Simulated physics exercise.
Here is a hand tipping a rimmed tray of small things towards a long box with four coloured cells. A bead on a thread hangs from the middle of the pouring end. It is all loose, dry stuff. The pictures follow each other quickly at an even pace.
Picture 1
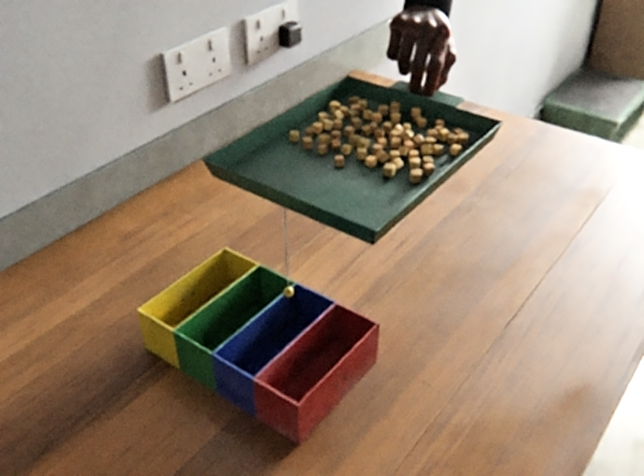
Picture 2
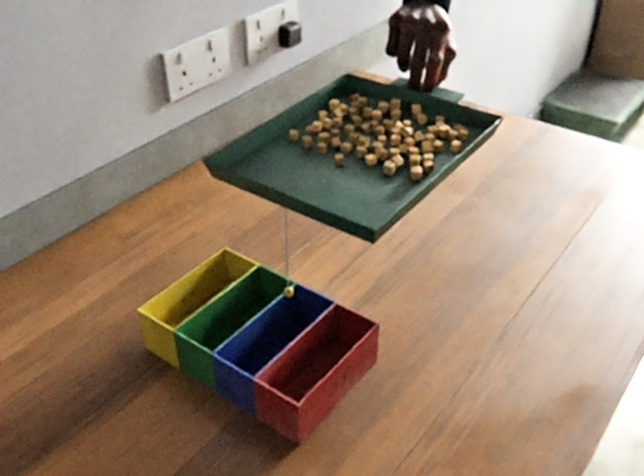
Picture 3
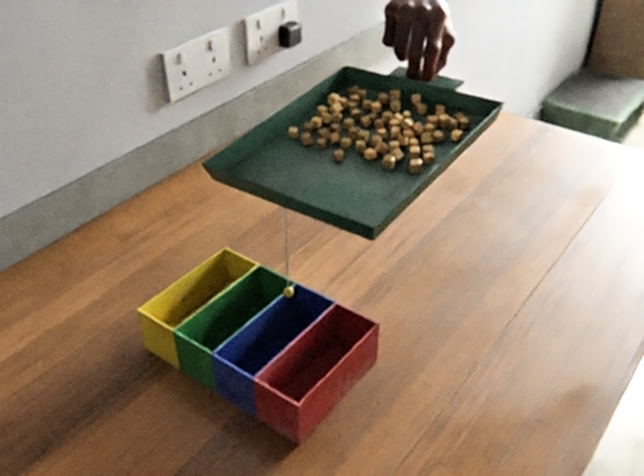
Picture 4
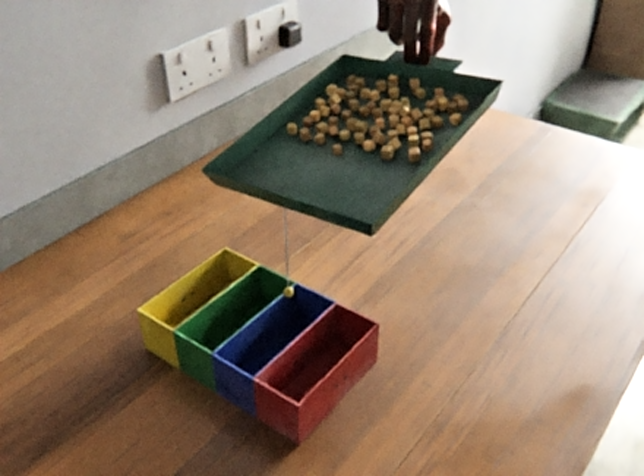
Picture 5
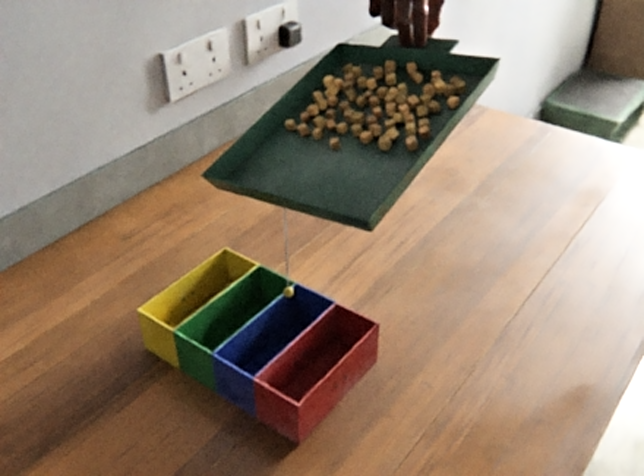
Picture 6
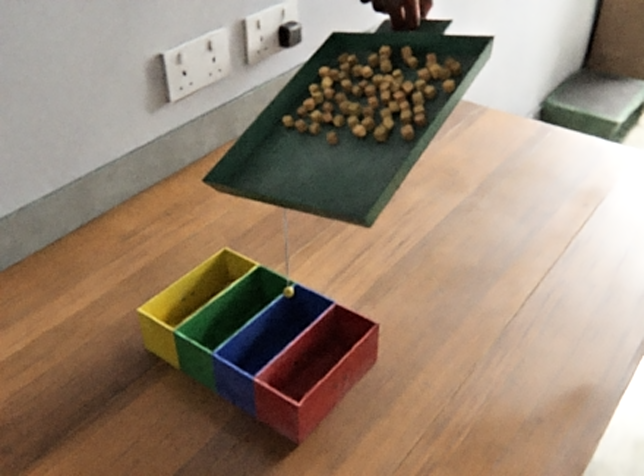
The footage shows a hand gripping the far end of a green tray of small wooden cubes above a box with yellow, green, blue and red cells, then raising that end so the tray slants increasingly, its left corner lowest.
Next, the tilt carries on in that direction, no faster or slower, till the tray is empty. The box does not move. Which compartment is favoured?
It favours the yellow compartment.
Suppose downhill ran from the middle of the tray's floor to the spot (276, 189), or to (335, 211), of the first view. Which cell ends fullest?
First the yellow cell, then red.
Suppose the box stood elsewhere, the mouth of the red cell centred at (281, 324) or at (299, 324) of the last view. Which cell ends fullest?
One: Green. Two: The cell in green.
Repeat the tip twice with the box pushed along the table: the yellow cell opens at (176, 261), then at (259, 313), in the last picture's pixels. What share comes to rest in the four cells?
First some 100, then 0 per cent.
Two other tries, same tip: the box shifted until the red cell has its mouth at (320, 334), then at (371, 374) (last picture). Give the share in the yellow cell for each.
In turn 60 and 10 in a hundred.
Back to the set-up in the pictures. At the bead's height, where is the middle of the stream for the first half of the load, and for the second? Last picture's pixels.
Around (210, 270) and then (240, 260).
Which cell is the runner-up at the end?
It is green.
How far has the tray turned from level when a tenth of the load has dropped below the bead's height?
At about 75°.
Soon, tray tipped steeply; most on the tray; about a quarter falling or outside the box.
A while on, tray tipped past a quarter turn; a small part on the tray; about two thirds in the yellow cell; a small part in the green cell; a small part falling or outside the box.
Towards the end, tray tipped past a quarter turn; about two thirds in the yellow cell; about a quarter in the green cell; a small part falling or outside the box.
Finally, tray tipped past a quarter turn; about two thirds in the yellow cell; about a quarter in the green cell; none in the red cell; none in the blue cell; a small part outside the box.
